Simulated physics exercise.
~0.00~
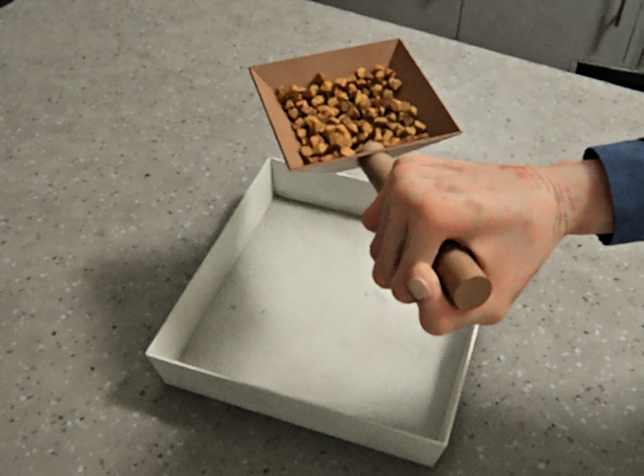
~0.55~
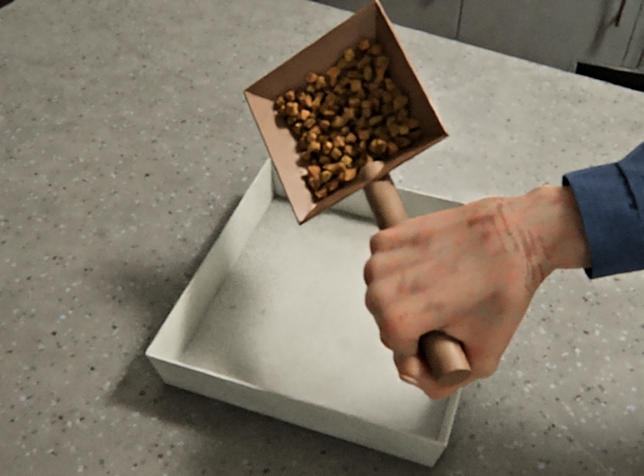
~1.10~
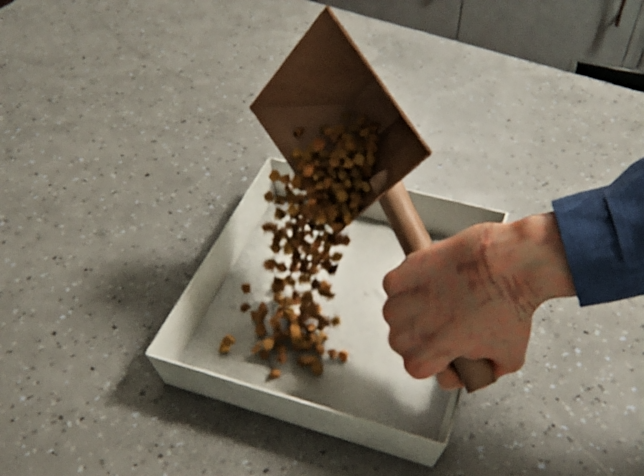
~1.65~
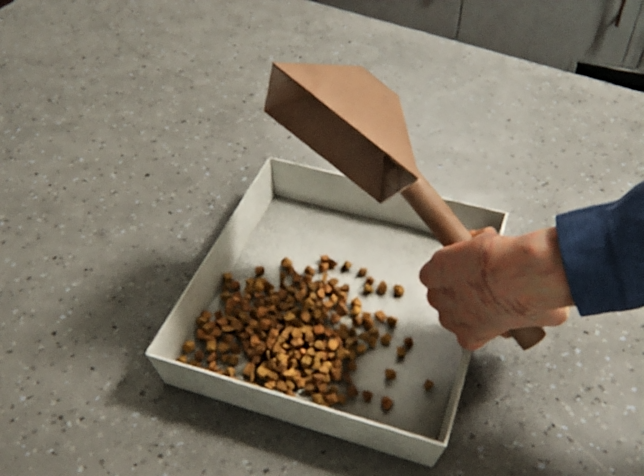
At the start, a hand in a blue sleeve holds a brown scoop full of small golden-brown pieces above an empty white tray on a speckled grey counter. The hand tips the scoop over to the left, and the pieces still rest inside it. As the scoop tilts further, they slide over its edge and tumble down in a thick stream. The first ones land and scatter across the tray. By the end, the scoop is turned well over and empty, and the pieces lie in a loose heap towards the near left of the tray, with a few strays to the right.
